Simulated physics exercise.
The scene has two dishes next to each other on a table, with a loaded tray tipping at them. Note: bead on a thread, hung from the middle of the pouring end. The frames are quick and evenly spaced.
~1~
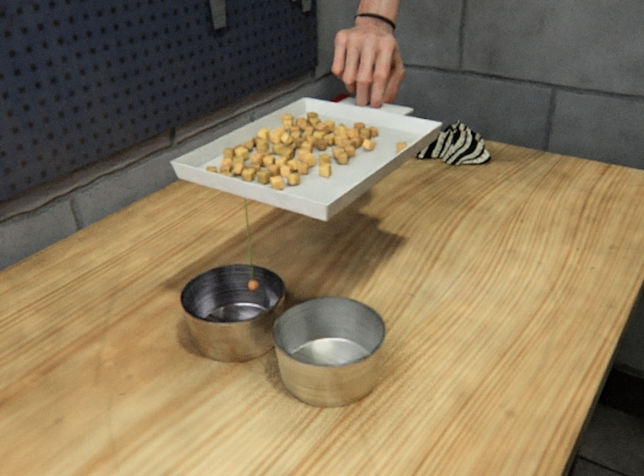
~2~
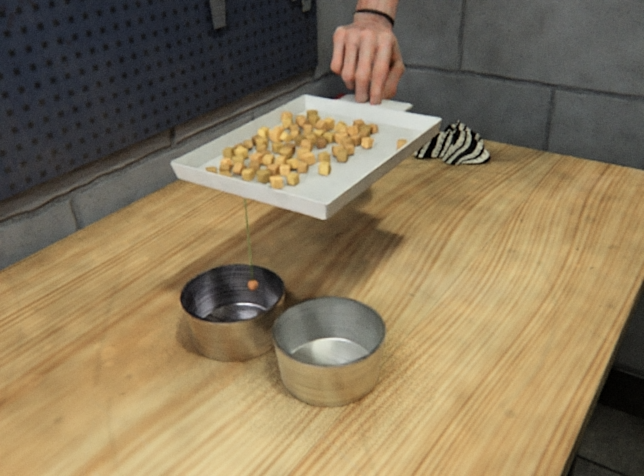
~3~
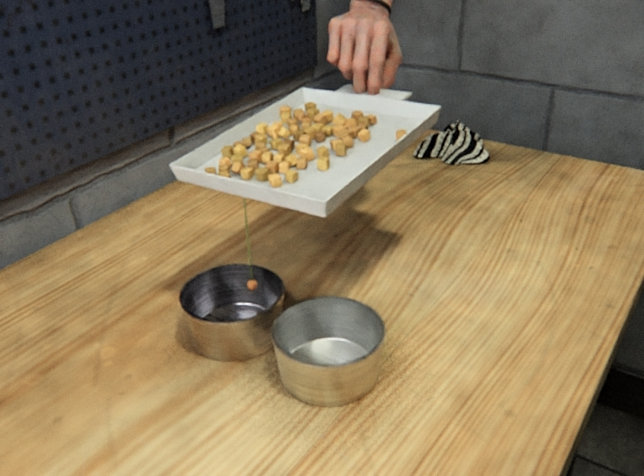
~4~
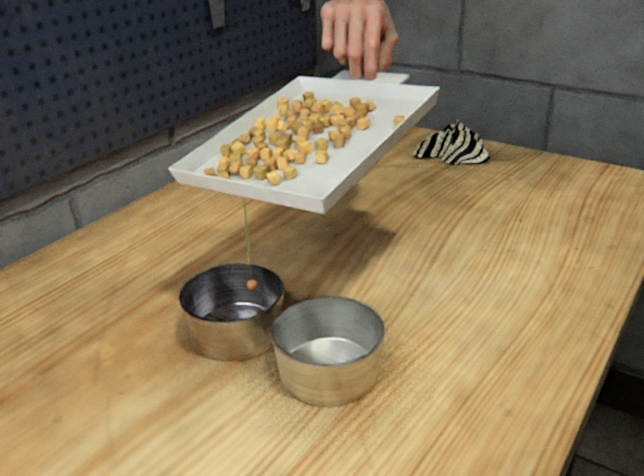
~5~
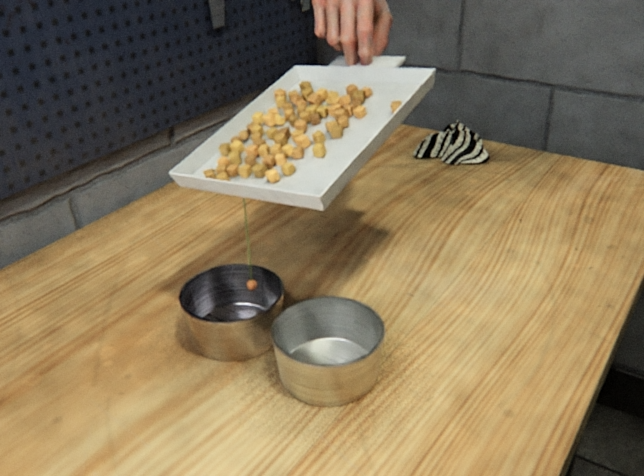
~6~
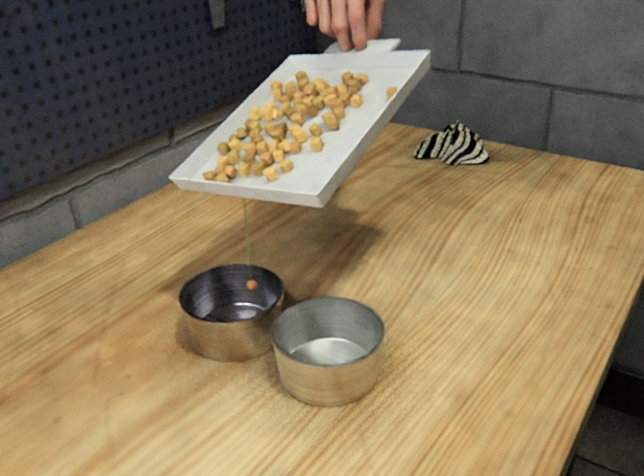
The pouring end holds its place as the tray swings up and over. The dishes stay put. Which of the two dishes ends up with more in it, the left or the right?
It pours more generously into the left dish, it seems.
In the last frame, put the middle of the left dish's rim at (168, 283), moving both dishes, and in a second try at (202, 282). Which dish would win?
Place 1 - the dish at left; place 2 - the dish at left.
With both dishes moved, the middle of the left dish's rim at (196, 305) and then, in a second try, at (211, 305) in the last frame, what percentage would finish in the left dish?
You'd get near 50 per cent and afterwards near 40 per cent.
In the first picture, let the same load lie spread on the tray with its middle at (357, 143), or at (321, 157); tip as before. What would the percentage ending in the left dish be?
About 40 % and 30 %.
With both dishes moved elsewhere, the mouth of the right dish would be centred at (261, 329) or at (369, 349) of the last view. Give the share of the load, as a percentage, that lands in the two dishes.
Trial 1 near 90 %, trial 2 near 0 %.
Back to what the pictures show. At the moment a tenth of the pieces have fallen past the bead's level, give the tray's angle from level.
At about 115°.
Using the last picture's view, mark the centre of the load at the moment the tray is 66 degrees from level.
(219, 147).
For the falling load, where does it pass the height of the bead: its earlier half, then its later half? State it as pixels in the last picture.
It passes near (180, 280) first and then near (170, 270).
Shortly afterwards, tray tipped steeply; the whole lot on the tray.
Next, tray tipped past a quarter turn; all but a few on the tray; only a few in the left dish; only a few outside both; only a few in the air.
Some moments later, tray tipped past a quarter turn; near a quarter in the left dish; near two thirds outside both.
In the end, tray tipped past a quarter turn; none at all in the right dish; near a quarter in the left dish; near two thirds outside both.
